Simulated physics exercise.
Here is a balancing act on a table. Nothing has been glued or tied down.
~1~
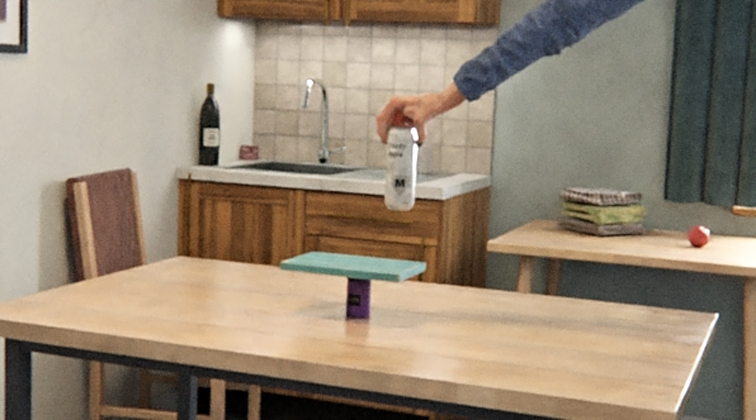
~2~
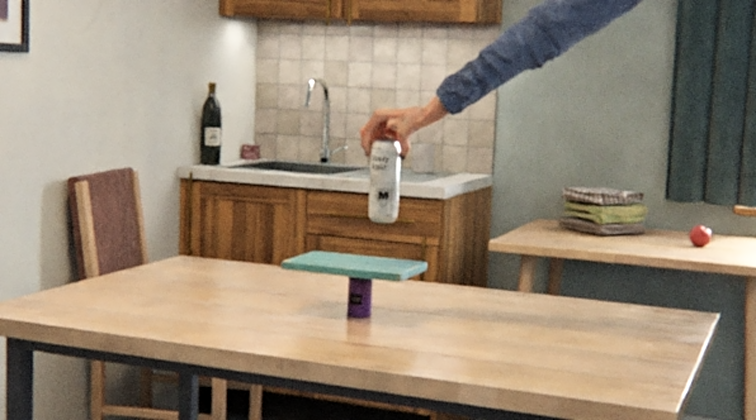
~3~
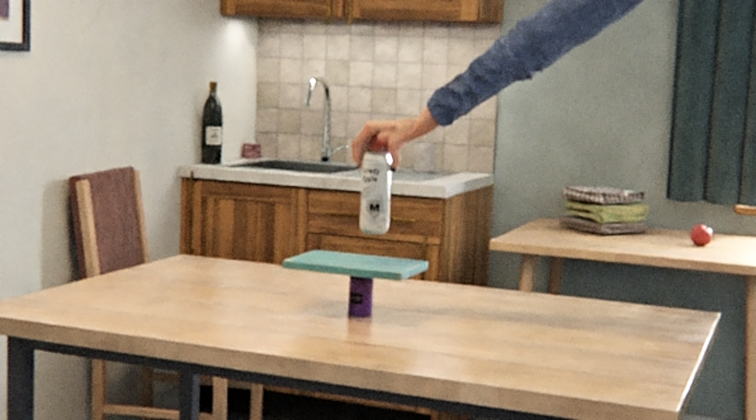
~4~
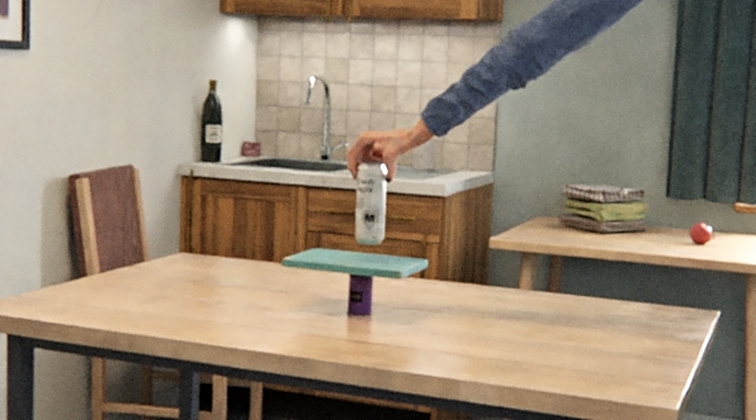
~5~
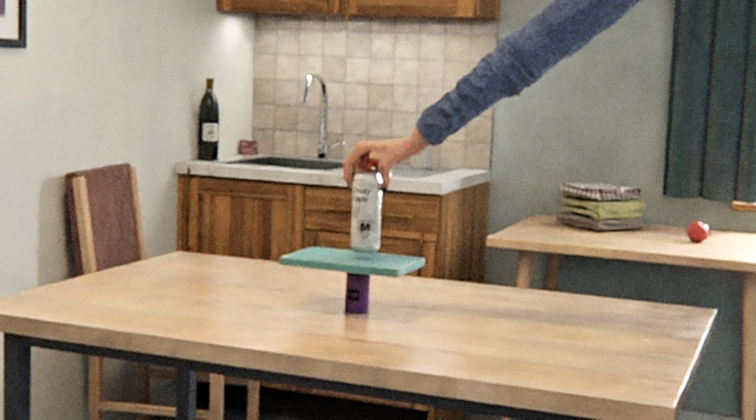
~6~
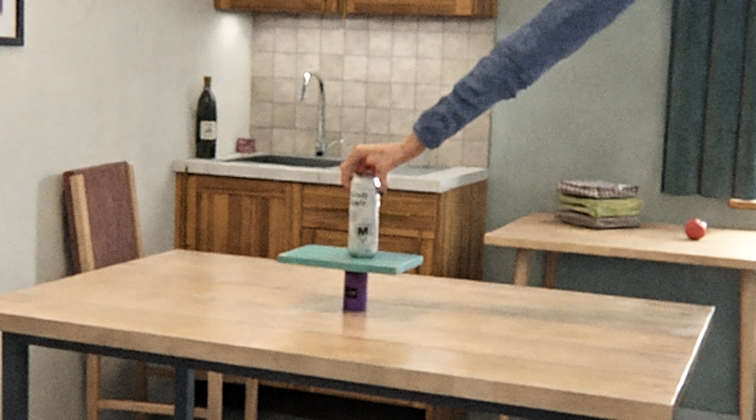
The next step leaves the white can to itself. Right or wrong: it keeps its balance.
Right.
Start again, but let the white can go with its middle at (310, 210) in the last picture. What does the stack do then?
After that, it tumbles down.
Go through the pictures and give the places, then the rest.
The first picture shows still above its spot; white can (401, 169); turquoise board (354, 266).
The second picture shows still above its spot; white can (384, 181); turquoise board (355, 266).
The third picture shows still above its spot; white can (375, 193); turquoise board (356, 265).
The fourth picture shows still above its spot; white can (371, 203); turquoise board (356, 263).
The fifth picture shows still above its spot; white can (366, 212); turquoise board (353, 261).
The sixth picture shows in place under the hand; white can (364, 216); turquoise board (351, 259).
Then, 0.50 s past the last view, nothing moves.
Then, 1.30 s past the last view, white can resting near (364, 217).
Finally, all 3 still in place. Final places as the last picture's camera would see them, white can near (365, 217). The stack keeps its balance.
